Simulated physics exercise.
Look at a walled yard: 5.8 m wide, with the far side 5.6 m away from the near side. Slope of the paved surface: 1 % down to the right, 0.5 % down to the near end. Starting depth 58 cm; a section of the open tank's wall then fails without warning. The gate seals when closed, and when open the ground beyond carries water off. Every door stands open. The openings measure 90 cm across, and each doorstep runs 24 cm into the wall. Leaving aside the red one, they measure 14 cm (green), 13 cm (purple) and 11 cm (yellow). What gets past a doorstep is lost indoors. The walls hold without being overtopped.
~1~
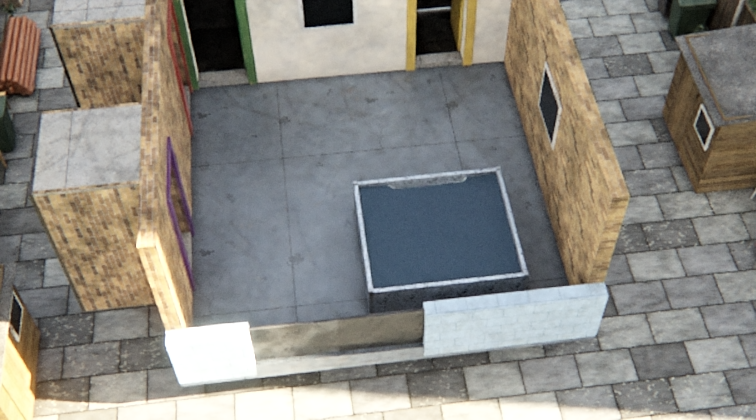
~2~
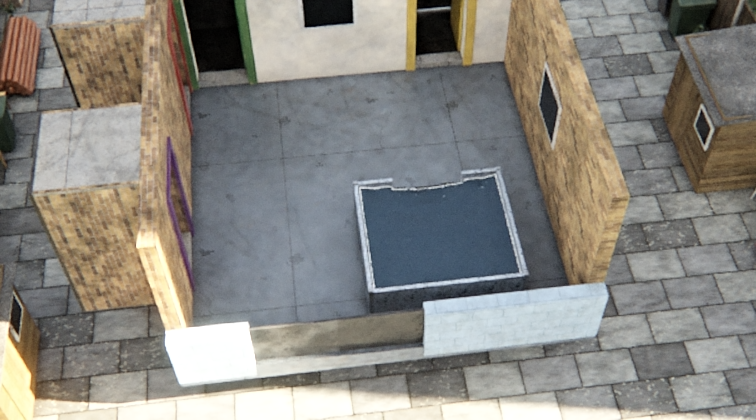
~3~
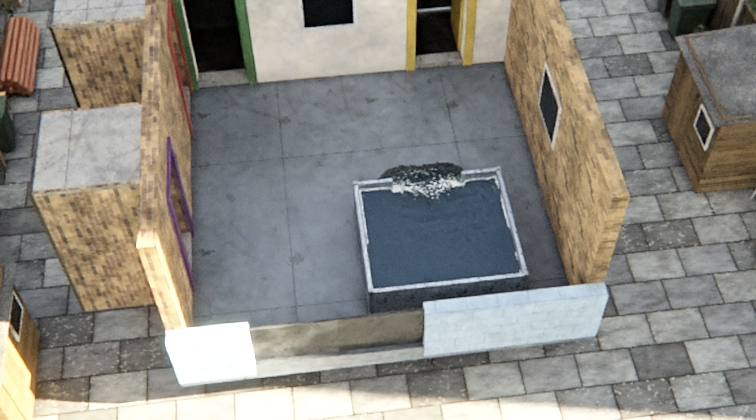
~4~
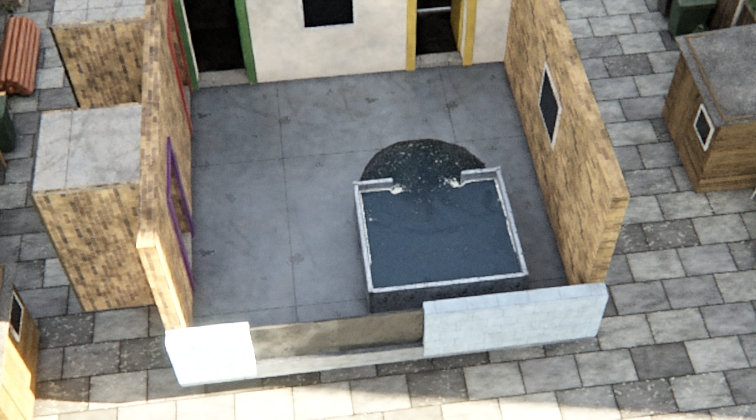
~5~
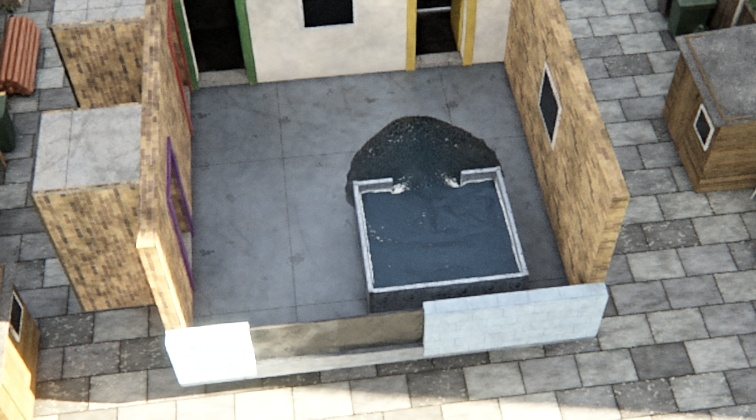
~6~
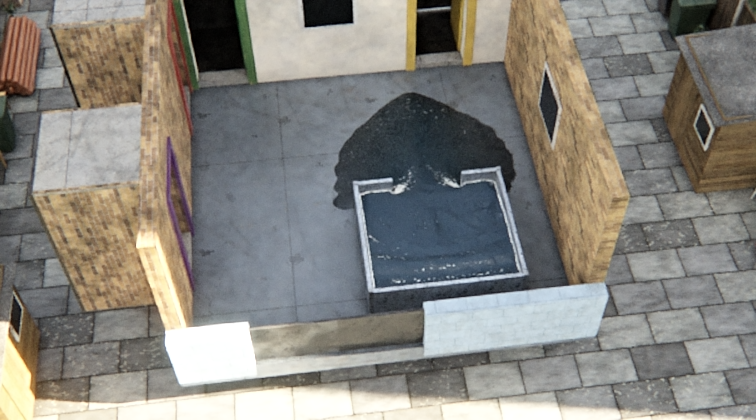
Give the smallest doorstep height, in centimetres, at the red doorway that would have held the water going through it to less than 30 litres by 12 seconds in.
The smallest height is about 12 cm.
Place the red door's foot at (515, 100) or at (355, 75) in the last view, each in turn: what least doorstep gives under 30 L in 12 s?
About 13.5 cm for the first and 16 cm for the second.
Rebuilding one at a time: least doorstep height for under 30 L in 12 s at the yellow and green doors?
Some 19 cm for yellow, some 8.5 cm for green.
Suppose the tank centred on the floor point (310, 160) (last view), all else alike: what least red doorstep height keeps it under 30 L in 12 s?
A minimum of about 25 cm.
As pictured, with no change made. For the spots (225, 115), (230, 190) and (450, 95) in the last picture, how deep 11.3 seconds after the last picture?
Roughly 5, 4 and 7 cm, in turn.
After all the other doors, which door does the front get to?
Coming last is the purple one.
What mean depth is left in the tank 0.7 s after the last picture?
About 41 centimetres on average.
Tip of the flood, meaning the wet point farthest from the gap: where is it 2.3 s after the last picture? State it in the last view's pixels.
Somewhere near the pixel (191, 88).
Then, 0.7 s after the last picture water covers 35 % of the floor, deepest (34 cm) near (422, 199); it has not reached the red door.
Then, 2.3 s after the last picture water covers 45 % of the floor, deepest (25 cm) near (493, 62); 15 cm at the red door, 0 litres in over its 19 cm doorstep.
Then, 11.3 s after the last picture water covers 100 % of the floor, deepest (18 cm) near (563, 267); 5 cm at the red door, 2 litres in over its 19 cm doorstep.
At the red door as built, the water peaked near 20 cm, 2.7 s after the last picture.
With a doorstep of 10 cm, 56 litres would have come in within the 12 s; with 13.5 cm, 20 litres. So under 30 litres takes about 12 cm.
